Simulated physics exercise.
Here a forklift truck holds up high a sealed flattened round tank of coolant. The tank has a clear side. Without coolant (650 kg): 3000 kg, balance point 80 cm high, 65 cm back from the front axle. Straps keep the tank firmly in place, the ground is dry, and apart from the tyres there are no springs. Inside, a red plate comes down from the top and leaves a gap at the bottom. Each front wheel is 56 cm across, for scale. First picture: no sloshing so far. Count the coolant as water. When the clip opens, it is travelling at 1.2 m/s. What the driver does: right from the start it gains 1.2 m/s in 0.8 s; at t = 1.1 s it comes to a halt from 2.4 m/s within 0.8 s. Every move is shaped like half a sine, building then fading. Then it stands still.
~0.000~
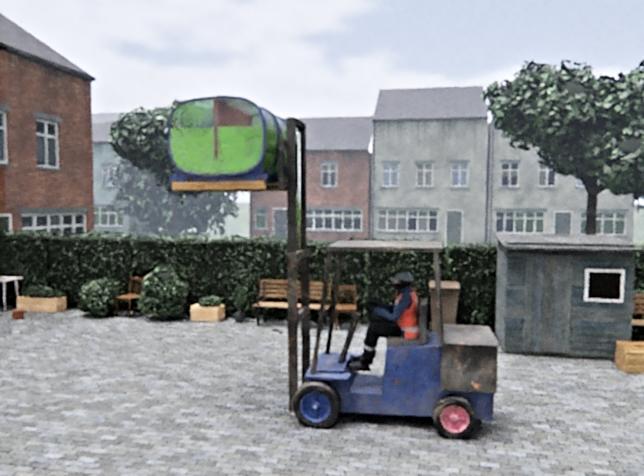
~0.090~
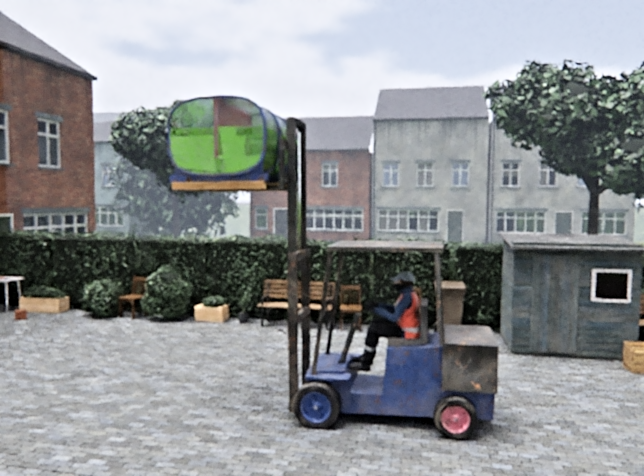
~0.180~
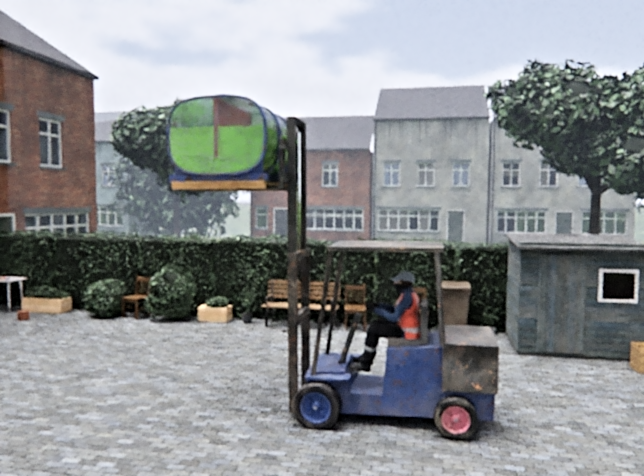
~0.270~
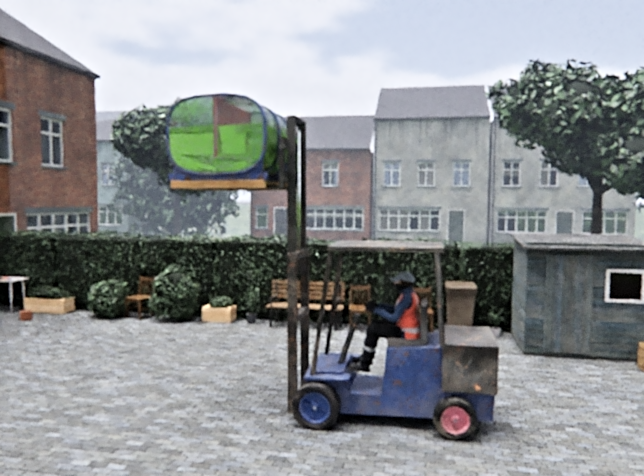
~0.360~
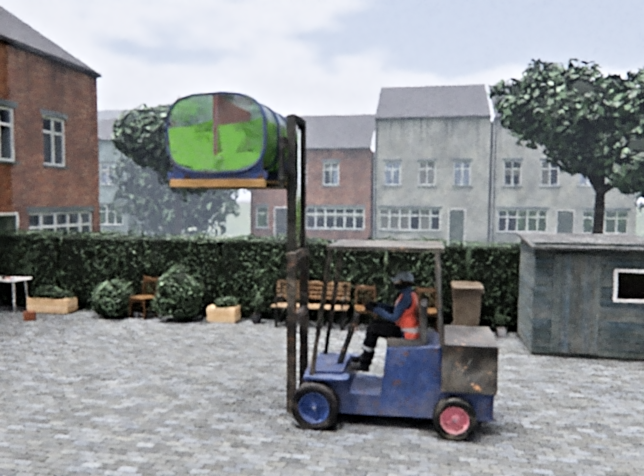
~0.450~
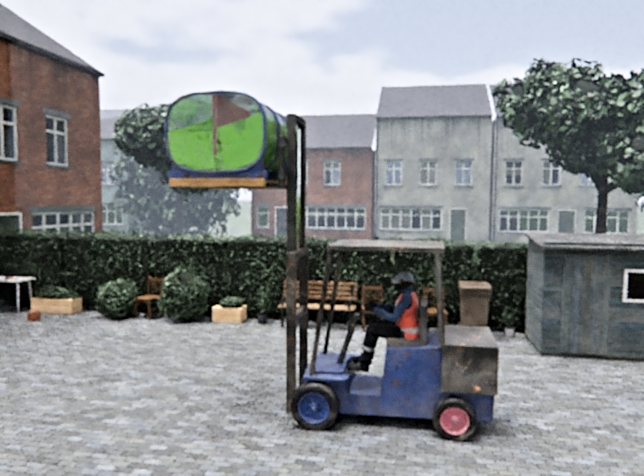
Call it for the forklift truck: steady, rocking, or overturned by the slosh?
Overturned.
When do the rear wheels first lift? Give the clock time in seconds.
It happens at roughly 1.50 s on the clock.
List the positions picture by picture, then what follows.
In the first picture, the surface is at (183, 129) near the front wall; the surface is at (250, 128) near the back wall; the body is upright; the front is on the left; a wheel hub at (314, 408).
In the second picture, the surface is at (183, 129) near the front wall; the surface is at (250, 128) near the back wall; the body is upright.
In the third picture, the surface is at (183, 129) near the front wall; the surface is at (250, 127) near the back wall; the body is upright.
In the fourth picture, the surface is at (182, 128) near the front wall; the surface is at (250, 125) near the back wall; the body is upright.
In the fifth picture, the surface is at (182, 128) near the front wall; the surface is at (250, 122) near the back wall; the body is upright.
In the sixth picture, the surface is at (181, 130) near the front wall; the surface is at (250, 119) near the back wall; the body is upright; a wheel hub at (313, 410).
After 1.10 s the lean is 0°, wheels down; the liquid stands 54 cm at the back and 50 cm at the front.
After 1.50 s the lean is 2° nose down, the rear 3 cm in the air; the liquid stands 48 cm at the back and 57 cm at the front.
After 1.75 s the lean is 6° nose down, the rear 15 cm in the air; the liquid stands 34 cm at the back and 77 cm at the front.
After 3.05 s it has passed 50° nose down and is going over.
